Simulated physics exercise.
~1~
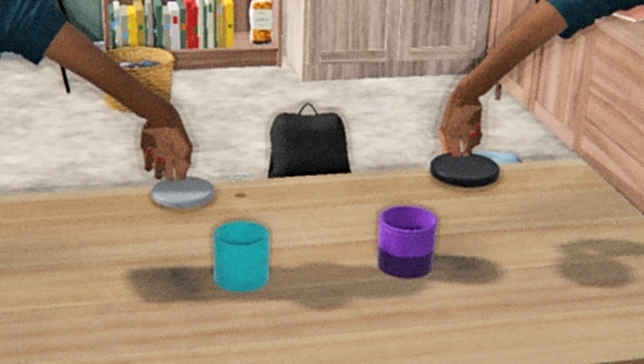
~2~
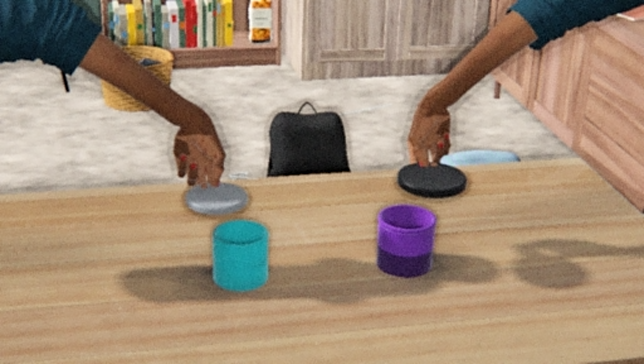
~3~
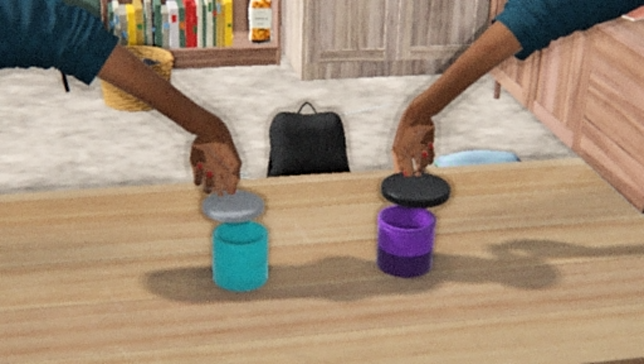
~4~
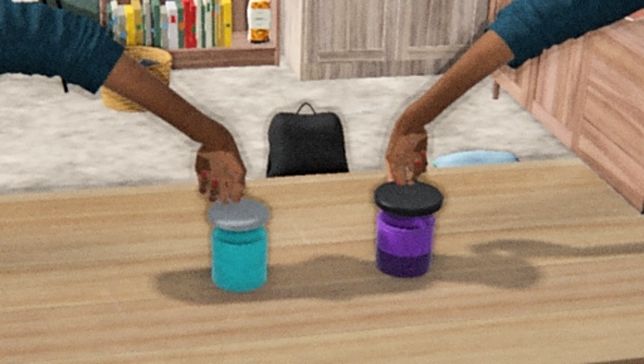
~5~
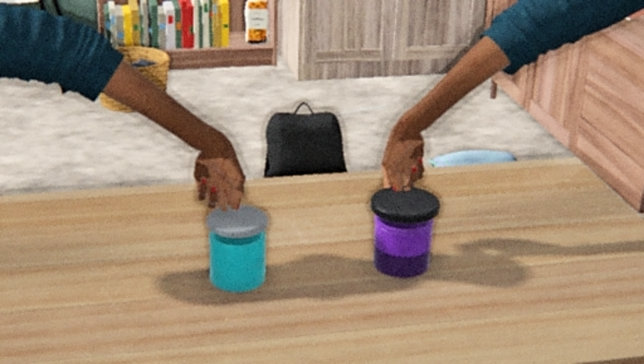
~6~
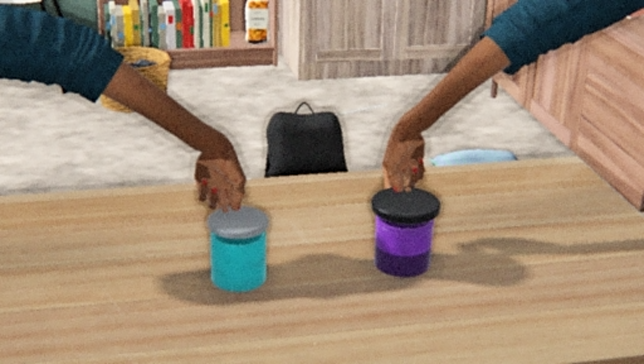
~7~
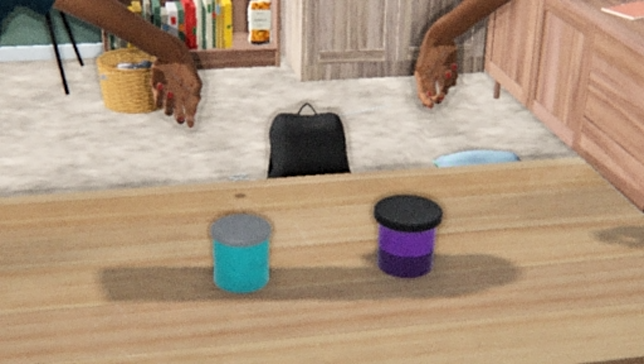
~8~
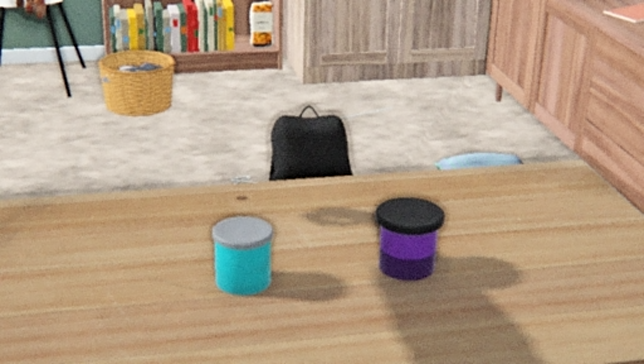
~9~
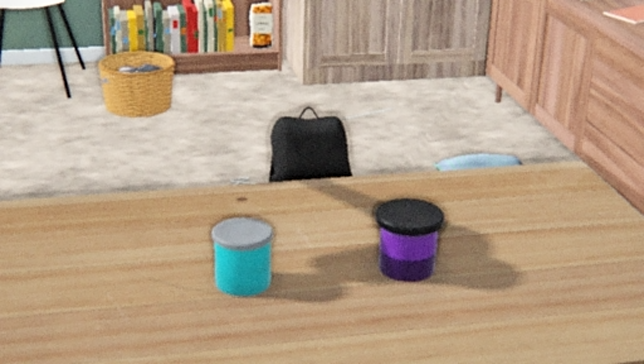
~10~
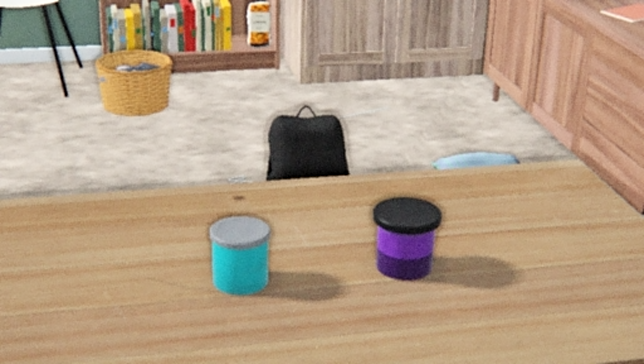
Two hands slid a grey lid and a black disc inward over a teal cup and a purple jar on a wooden table, lowered them onto the rims, then let go and withdrew, leaving both covers resting on top.
